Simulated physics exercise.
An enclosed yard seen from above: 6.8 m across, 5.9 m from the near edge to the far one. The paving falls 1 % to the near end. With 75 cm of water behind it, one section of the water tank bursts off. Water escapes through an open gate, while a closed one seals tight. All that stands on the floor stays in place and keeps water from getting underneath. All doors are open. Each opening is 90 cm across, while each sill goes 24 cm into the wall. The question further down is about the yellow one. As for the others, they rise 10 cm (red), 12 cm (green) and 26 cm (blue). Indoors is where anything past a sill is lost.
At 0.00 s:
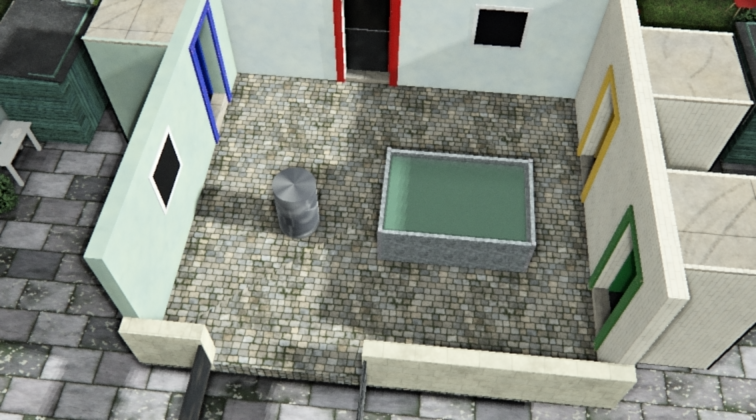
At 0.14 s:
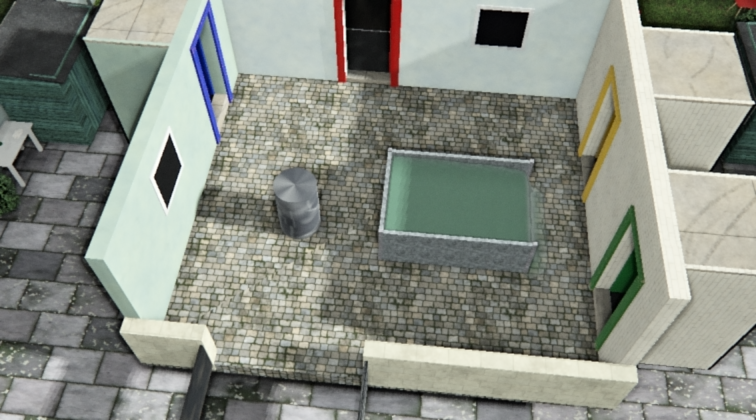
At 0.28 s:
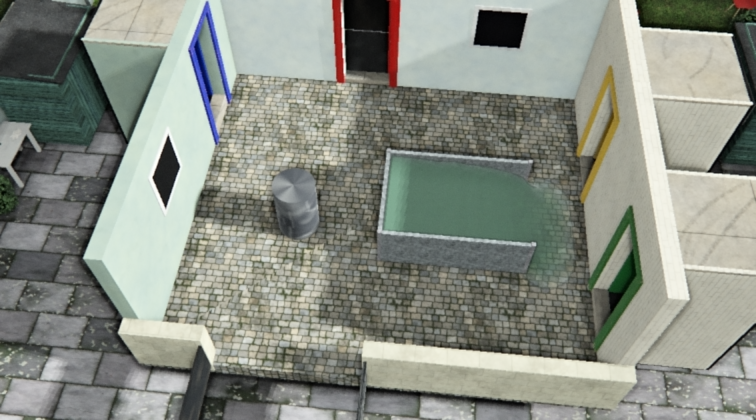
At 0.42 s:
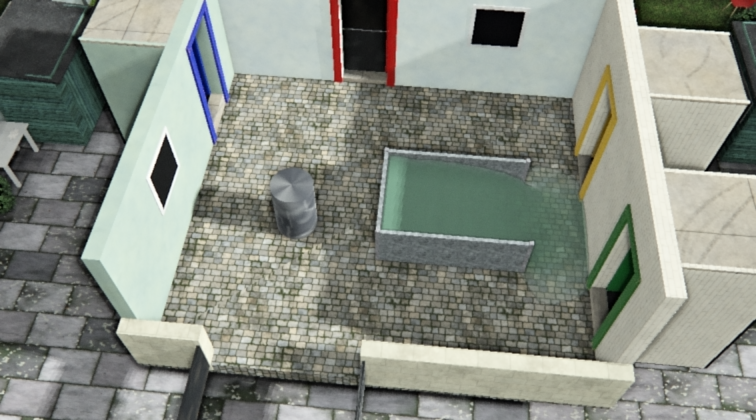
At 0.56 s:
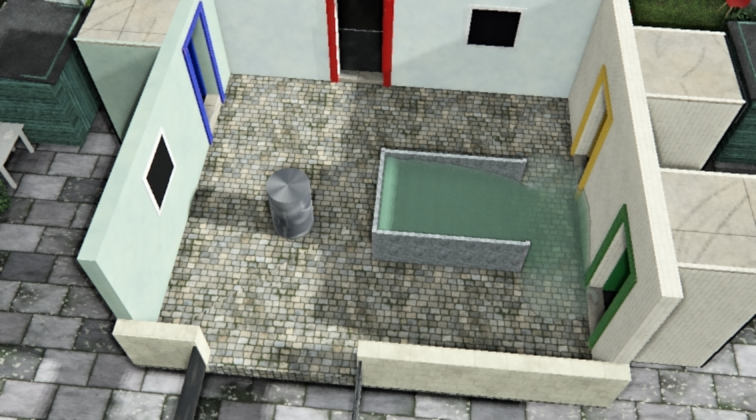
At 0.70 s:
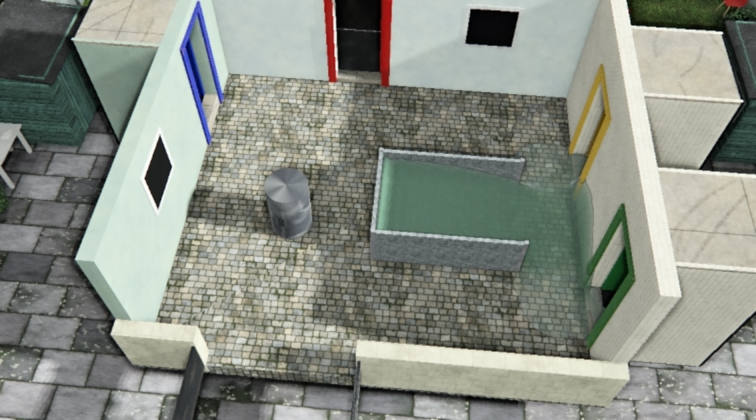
At first, greenish water lies still in a rectangular stone-walled tank inside a walled, paved yard, beside a grey metal drum. Then the tank's right side gives way and water pours out across the paving, spreading in a thin, clear sheet toward the right wall with its yellow and green doorways.
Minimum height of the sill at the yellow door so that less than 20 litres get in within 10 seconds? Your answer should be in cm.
Roughly 28 cm.
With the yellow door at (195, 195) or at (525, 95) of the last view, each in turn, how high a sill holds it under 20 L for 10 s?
You'd want about 11.5 cm there first, then about 28 cm.
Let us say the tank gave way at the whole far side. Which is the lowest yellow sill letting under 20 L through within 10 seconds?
Required height: Approx. 10.5 cm.
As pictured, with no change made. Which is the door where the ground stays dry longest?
The blue one.
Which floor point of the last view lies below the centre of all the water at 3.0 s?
My guess is close to (495, 234).
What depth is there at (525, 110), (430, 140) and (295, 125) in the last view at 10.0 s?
Taking the spots in order: About 5, 3 and 6 centimetres.
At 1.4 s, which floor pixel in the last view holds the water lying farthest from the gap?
The tip of the flood lies near (560, 102).
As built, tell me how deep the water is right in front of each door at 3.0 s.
At the yellow door the depth is 15 cm, at red 2 cm, at green 16 cm and at blue 0 cm.
After 1.4 s water covers 15 % of the floor, deepest (54 cm) near (572, 241); 24 cm at the yellow door, 63 litres in over its 6 cm sill.
After 3.0 s water covers 40 % of the floor, deepest (36 cm) near (573, 382); 15 cm at the yellow door, 210 litres in over its 6 cm sill.
After 10.0 s water covers 95 % of the floor, deepest (12 cm) near (150, 345); 5 cm at the yellow door, 269 litres in over its 6 cm sill.
At the yellow door as built, the water arrived by 0.6 s and peaked near 24 cm at 1.4 s.
Run again over the same 10 s with other heights there, 36 litres in over 24.5 cm, 6 litres over 33.5 cm. The limit of 20 litres is kept from about 28 cm up.
